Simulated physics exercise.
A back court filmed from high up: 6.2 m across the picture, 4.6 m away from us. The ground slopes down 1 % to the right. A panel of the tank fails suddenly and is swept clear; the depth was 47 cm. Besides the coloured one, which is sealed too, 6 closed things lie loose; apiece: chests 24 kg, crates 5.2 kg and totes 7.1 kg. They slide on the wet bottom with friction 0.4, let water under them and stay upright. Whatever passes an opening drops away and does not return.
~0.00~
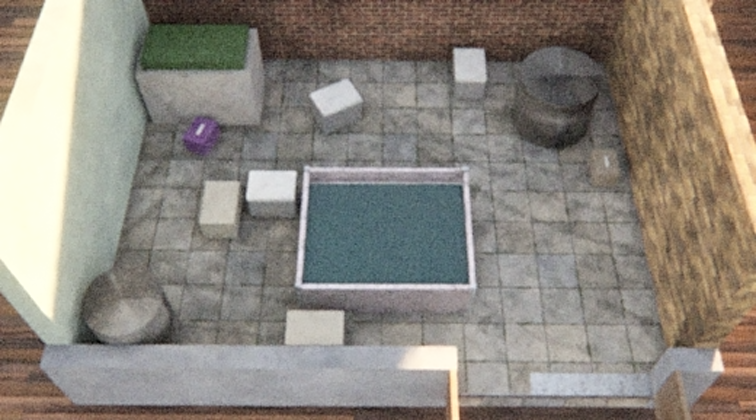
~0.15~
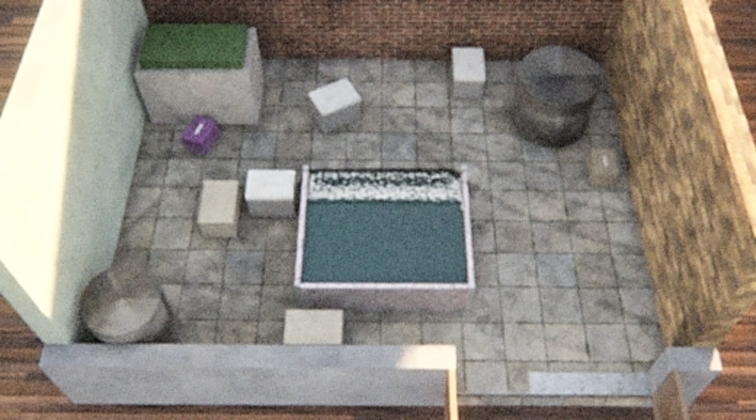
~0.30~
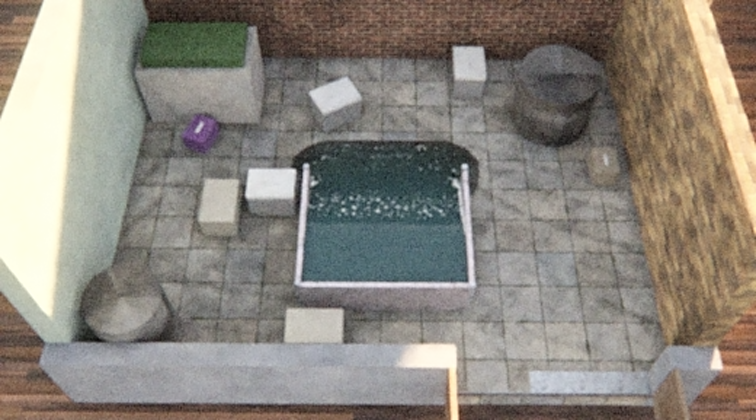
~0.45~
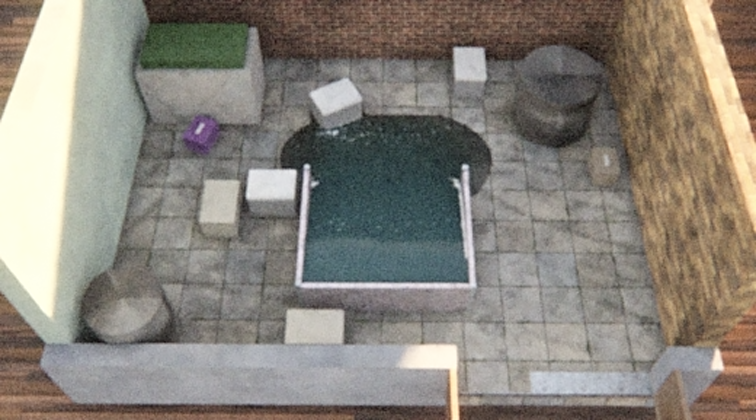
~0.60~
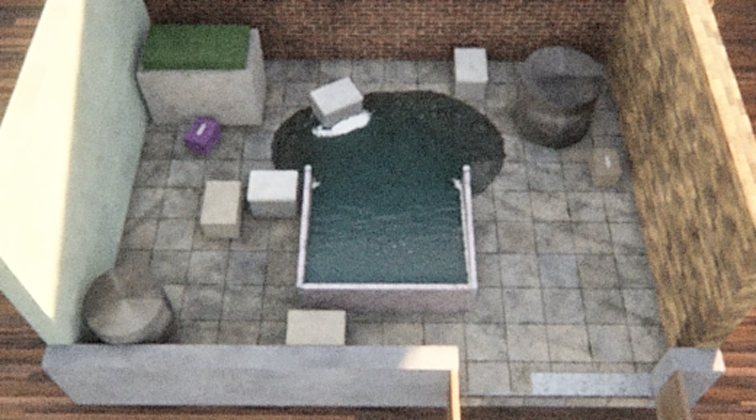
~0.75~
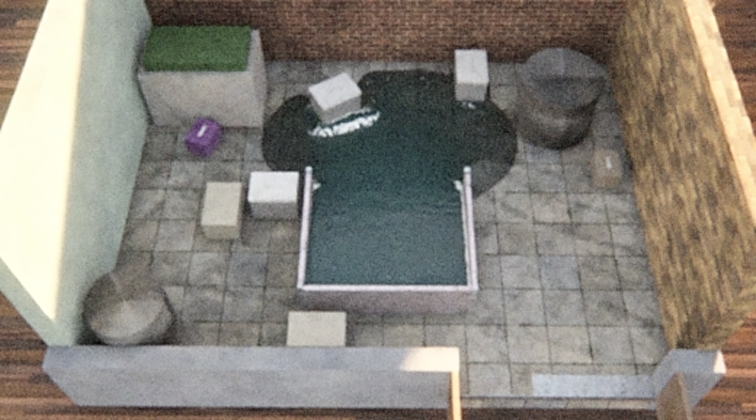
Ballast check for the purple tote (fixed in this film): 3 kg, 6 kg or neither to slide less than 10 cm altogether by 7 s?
For it, only the higher weight holds it.
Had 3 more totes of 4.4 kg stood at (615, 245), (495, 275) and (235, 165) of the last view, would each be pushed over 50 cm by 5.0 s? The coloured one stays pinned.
In that order: More, short of it, over.
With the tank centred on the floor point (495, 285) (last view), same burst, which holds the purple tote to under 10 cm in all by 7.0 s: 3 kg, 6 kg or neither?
In that case the smaller load will do.
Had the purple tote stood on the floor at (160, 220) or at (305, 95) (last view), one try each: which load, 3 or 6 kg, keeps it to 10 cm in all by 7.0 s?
In that order: Neither is enough; neither is enough.
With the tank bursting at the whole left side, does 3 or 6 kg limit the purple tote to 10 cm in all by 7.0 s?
In that case neither load is enough.
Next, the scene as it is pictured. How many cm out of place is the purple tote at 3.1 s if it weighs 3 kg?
About 20 cm.
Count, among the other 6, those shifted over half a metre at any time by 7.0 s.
I count 3.
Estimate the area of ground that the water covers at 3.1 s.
Roughly 14 m2.
After 1.4 s the purple tote would be 0 cm from its start with 3 kg and 0 cm from its start with 6 kg; 0 cm of water round it then.
After 3.1 s the purple tote would be 20 cm from its start with 3 kg and 1 cm from its start with 6 kg; 2 cm of water round it then.
After 4.9 s the purple tote would be 32 cm from its start with 3 kg and 1 cm from its start with 6 kg; 1 cm of water round it then.
After 7.0 s the purple tote would be 7 cm from its start with 3 kg and 1 cm from its start with 6 kg; 3 cm of water round it then.
